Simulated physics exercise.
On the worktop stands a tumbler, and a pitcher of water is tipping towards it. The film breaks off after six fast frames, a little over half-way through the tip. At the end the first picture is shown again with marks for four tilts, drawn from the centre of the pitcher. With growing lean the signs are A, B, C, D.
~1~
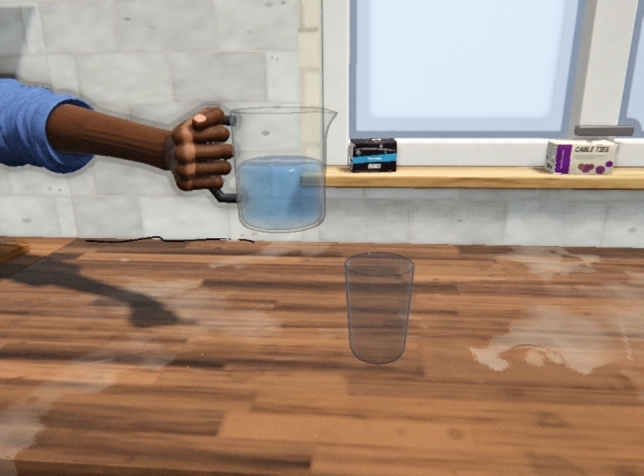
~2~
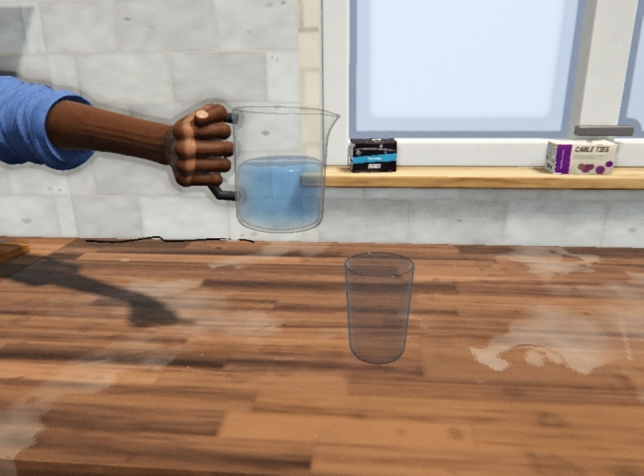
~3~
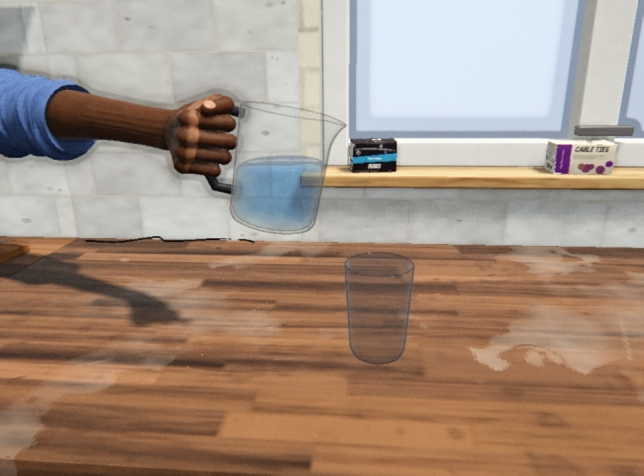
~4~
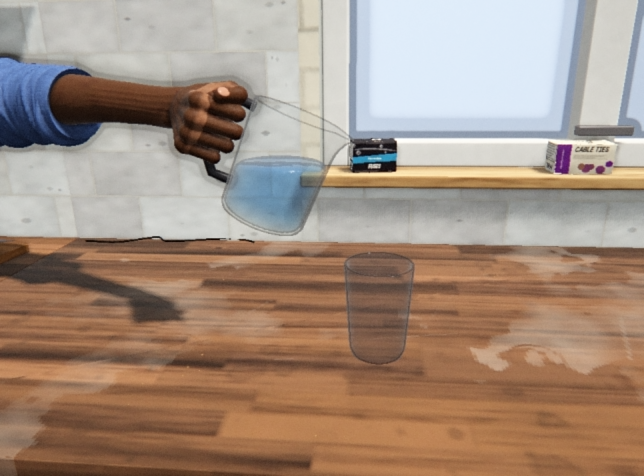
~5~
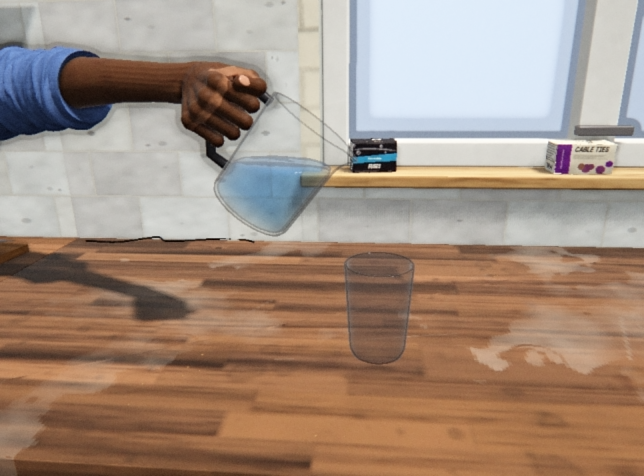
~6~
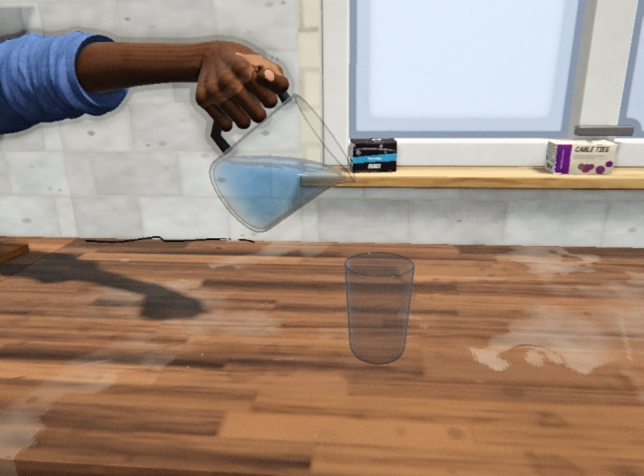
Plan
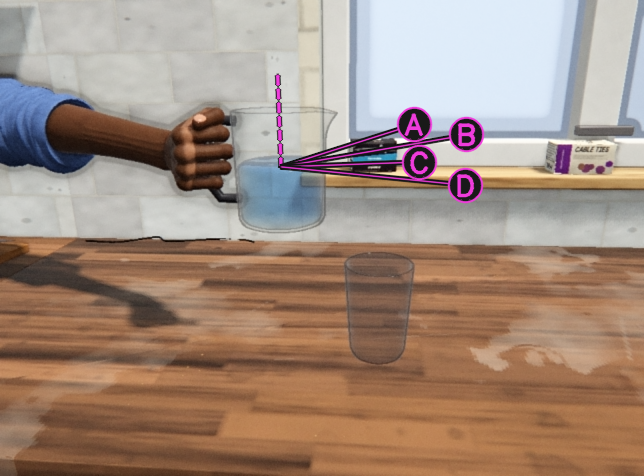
We see a hand in a blue sleeve holding a clear pitcher of blue water above a wooden worktop with an empty tumbler, then steadily tilting the pitcher to the right while the water shifts toward its lip.
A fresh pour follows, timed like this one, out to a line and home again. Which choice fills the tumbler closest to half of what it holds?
Go for A.
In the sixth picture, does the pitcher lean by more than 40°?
Yes, it does.
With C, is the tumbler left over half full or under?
Over half.
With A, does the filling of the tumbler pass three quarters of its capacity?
No.
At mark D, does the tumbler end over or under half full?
Over half.
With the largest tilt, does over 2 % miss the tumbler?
Yes.
On the marked copy, A at (398, 129); B at (449, 137); C at (402, 162); D at (448, 183).
If A is chosen, the tumbler ends with about 49 % of what it can hold.
If B is chosen, the tumbler ends with about 67 % of what it can hold.
If C is chosen, the tumbler ends with about 79 % of what it can hold; 7 % of the water is spilt.
If D is chosen, the tumbler ends with about 87 % of what it can hold; 12 % of the water is spilt.
